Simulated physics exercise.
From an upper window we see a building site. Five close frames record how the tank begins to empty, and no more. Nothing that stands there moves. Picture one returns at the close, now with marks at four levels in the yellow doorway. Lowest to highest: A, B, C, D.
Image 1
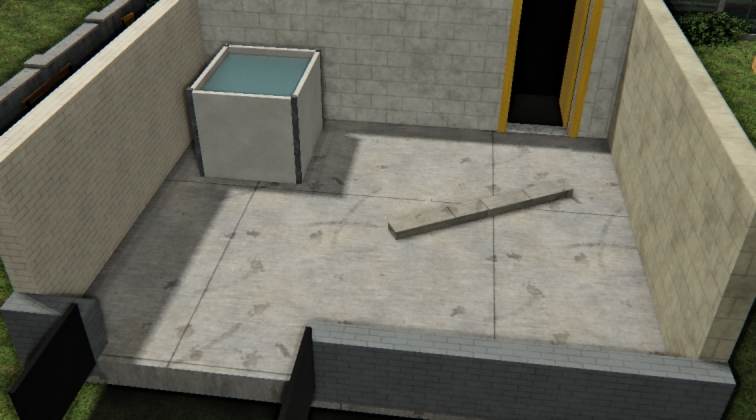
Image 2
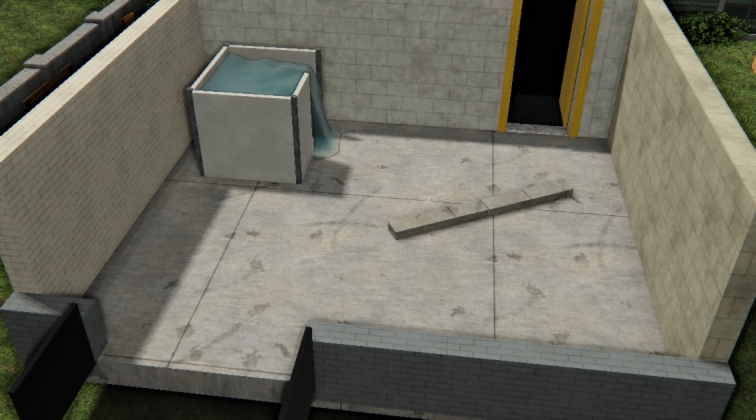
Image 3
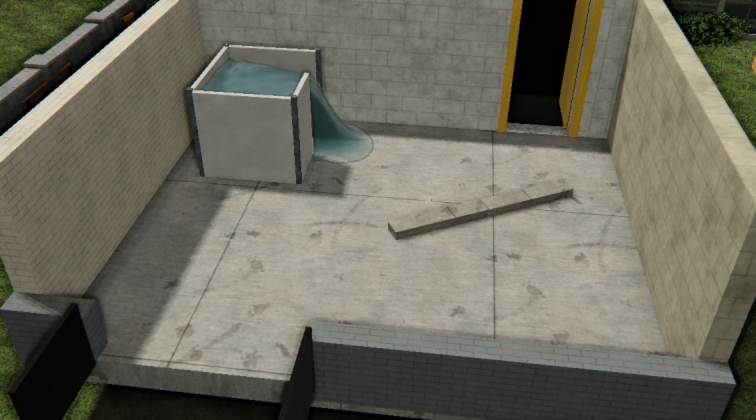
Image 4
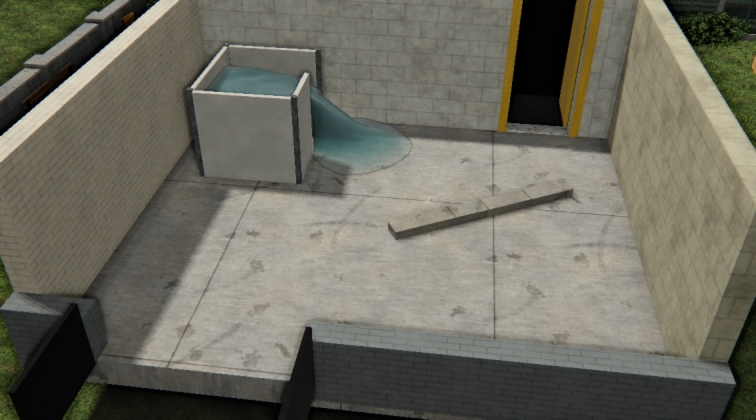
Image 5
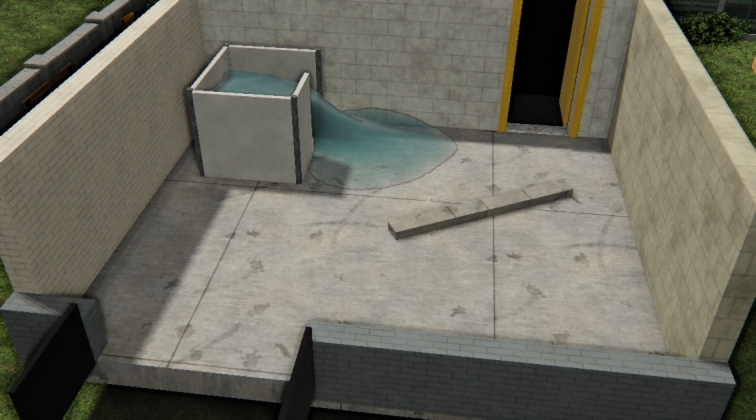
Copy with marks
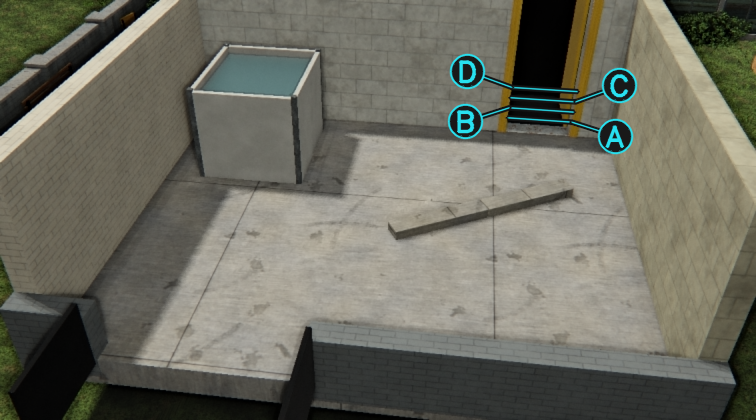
The footage shows a walled concrete yard with a pale tank of still water, a beam on the ground and a yellow-framed doorway; water then pours from the tank's right side and spreads rightward across the floor.
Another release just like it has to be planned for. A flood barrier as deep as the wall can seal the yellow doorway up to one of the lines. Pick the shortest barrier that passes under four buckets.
Mark A just does it.
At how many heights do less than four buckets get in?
All of the four.
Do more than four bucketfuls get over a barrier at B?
No, that is safe.
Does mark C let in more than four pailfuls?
No.
In cyan, A at (539, 119); B at (541, 109); C at (542, 99); D at (544, 89); from the bottom up A, B, C, D.
Choosing A, a splash gets over, under a bucket.
Choosing B, nothing gets over.
Choosing C, nothing gets over.
Choosing D, nothing gets over.
